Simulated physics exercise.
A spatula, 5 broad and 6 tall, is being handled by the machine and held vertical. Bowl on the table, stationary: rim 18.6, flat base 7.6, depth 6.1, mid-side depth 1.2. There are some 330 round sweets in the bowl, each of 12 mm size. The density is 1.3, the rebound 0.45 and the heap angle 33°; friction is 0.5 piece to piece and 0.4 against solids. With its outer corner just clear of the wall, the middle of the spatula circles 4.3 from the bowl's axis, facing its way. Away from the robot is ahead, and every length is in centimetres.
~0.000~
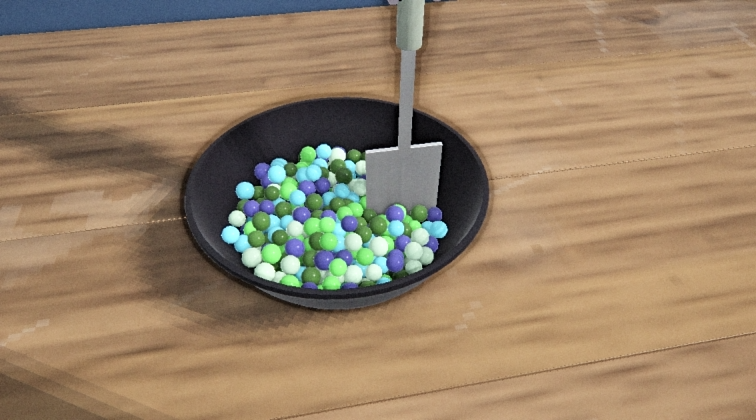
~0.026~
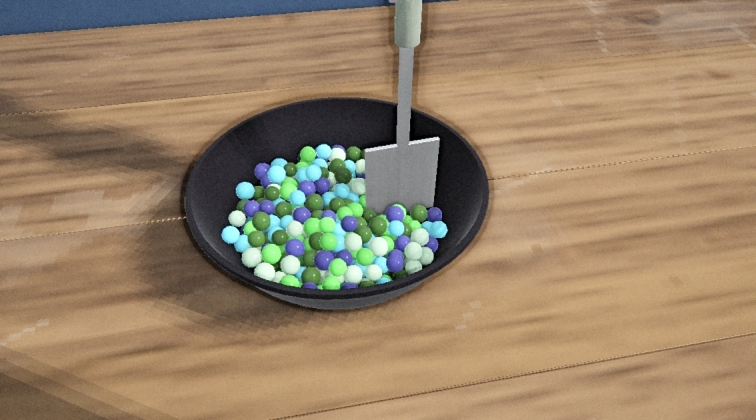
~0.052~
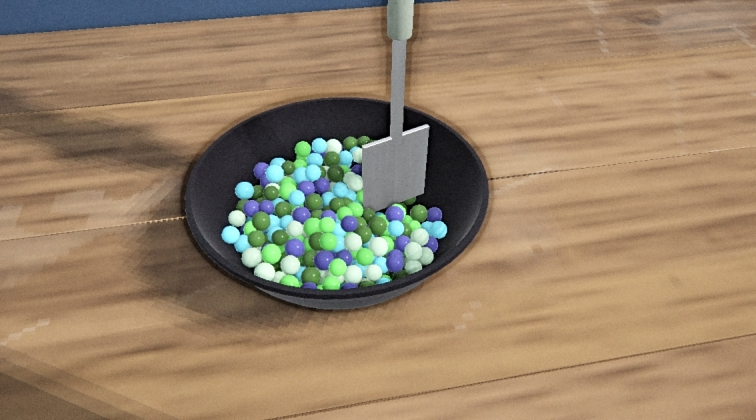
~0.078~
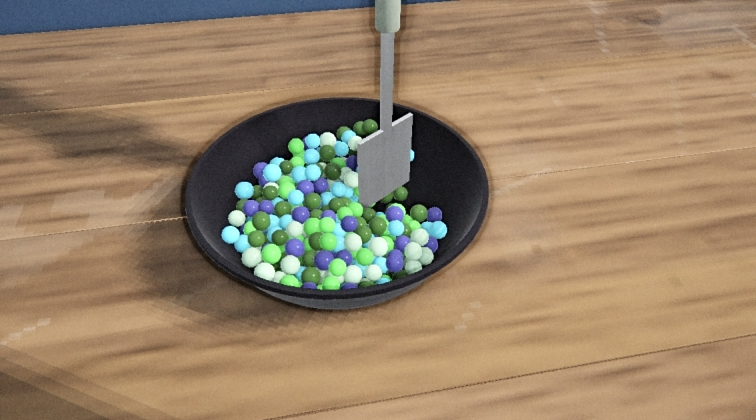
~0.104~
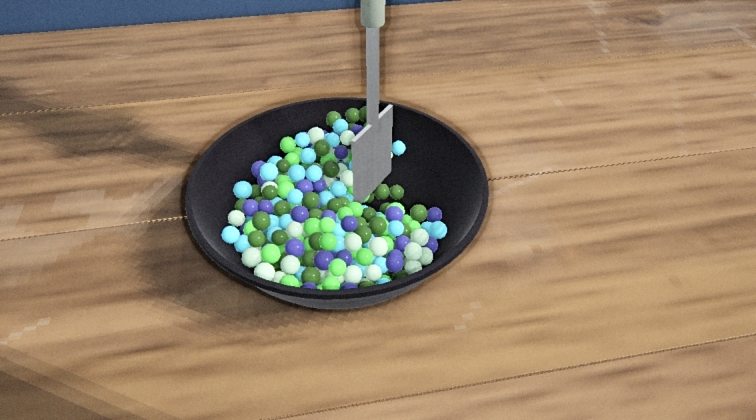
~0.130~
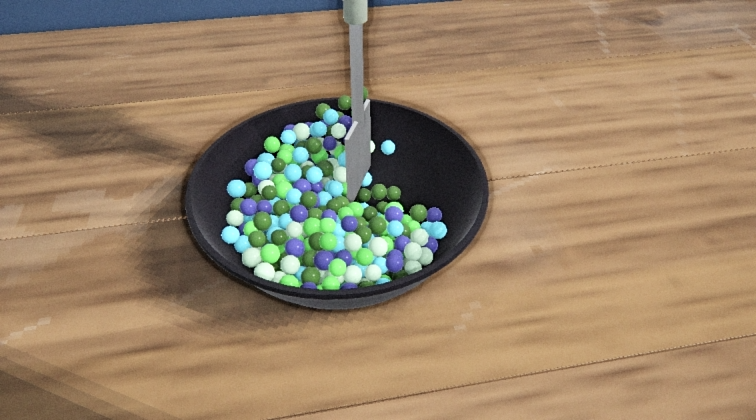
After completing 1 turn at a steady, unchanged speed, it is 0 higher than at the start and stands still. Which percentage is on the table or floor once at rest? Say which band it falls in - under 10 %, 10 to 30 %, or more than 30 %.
It falls between 10 and 30 %.
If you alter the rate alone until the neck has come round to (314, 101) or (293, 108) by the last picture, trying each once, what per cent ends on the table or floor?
Near 40 per cent for the first, near 50 per cent for the second.
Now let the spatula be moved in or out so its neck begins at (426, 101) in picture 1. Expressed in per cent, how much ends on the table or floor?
It comes to around 10 percent.
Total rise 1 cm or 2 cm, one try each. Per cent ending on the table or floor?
20 and 15 %.
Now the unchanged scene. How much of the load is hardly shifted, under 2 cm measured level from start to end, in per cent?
Roughly 5 percent of the load.
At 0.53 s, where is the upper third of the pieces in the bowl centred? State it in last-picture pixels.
Centre, approx.: (424, 214).
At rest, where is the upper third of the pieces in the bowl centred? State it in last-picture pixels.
It is centred around (377, 156).
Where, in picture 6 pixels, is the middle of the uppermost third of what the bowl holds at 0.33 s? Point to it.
Centre estimate: Approx. (262, 228) px.
After 0.33 s, 177° round, highest piece 9 above the table; 312 in the bowl, 5 on the table or floor, 9 in flight or on the tool.
After 0.53 s, 291° round, highest piece 9 above the table; 280 in the bowl, 31 on the table or floor, 15 in flight or on the tool.
After 0.82 s, 0° round, highest piece 6 above the table; 256 in the bowl, 70 on the table or floor.
After 1.52 s, 0° round, highest piece 6 above the table; 256 in the bowl, 70 on the table or floor.
In the end, 256 in the bowl, 70 on the table or floor. That is 21 % on the table or floor.
